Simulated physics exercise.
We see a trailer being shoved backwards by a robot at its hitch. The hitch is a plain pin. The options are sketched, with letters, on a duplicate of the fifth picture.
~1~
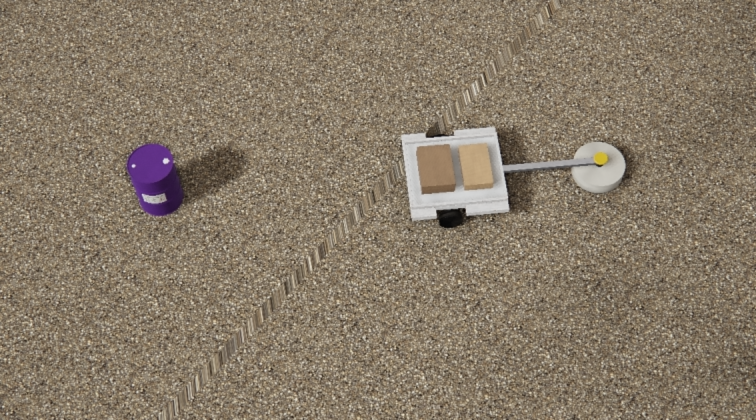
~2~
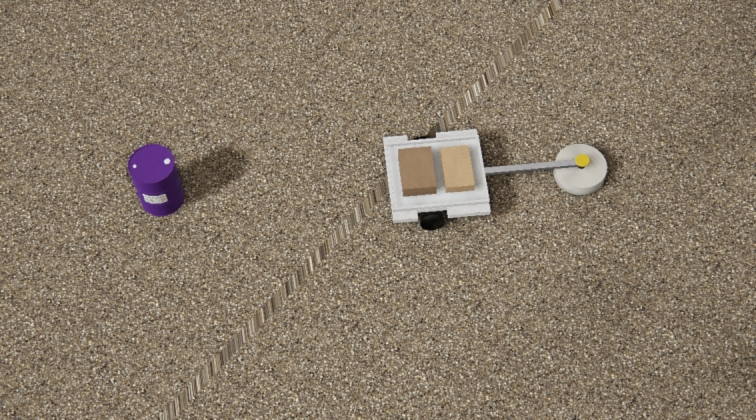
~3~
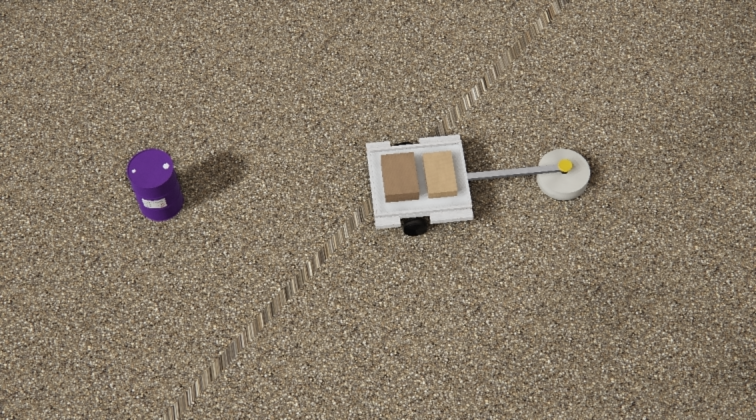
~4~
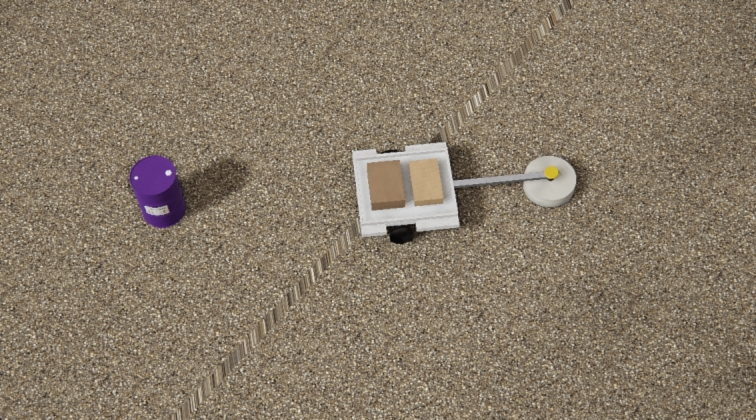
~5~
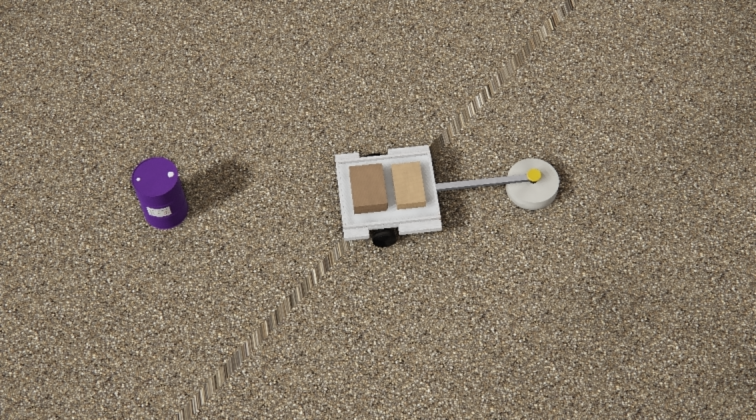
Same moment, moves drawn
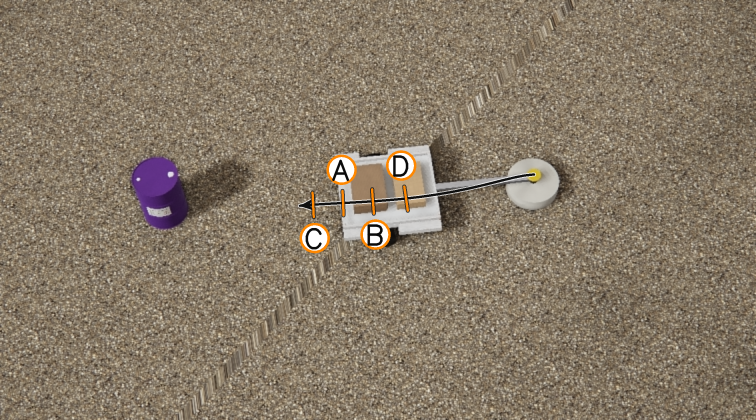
A round white robot pushing a white cart carrying two boxes backwards to the left across speckled ground toward a purple drum.
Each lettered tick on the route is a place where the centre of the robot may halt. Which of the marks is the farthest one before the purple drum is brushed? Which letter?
D is the last safe stop.
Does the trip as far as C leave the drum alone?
No.
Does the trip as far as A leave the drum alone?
No.
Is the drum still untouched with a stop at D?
For that mark, yes.
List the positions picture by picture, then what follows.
The first frame shows robot (599, 165); white cart (454, 171); purple drum (162, 197).
The second frame shows robot (581, 167); white cart (436, 174); purple drum (163, 197).
The third frame shows robot (564, 172); white cart (419, 179); purple drum (162, 202).
The fourth frame shows robot (550, 179); white cart (405, 187); purple drum (164, 209).
The fifth frame shows robot (533, 182); white cart (387, 190); purple drum (166, 210).
On the marked copy, A at (343, 203); B at (373, 201); C at (313, 205); D at (406, 199); the route from (534, 174) via (419, 197) to (300, 206).
Following D. Soon after the start, robot (489, 191), cart (342, 195).
Later, robot (445, 200), cart (296, 198).
In the end, robot (406, 206), cart (257, 199); nothing has been touched.
As for the rest, A is too far, the drum has been hit; B is too far, the drum has been hit; C is too far, the drum has been hit.
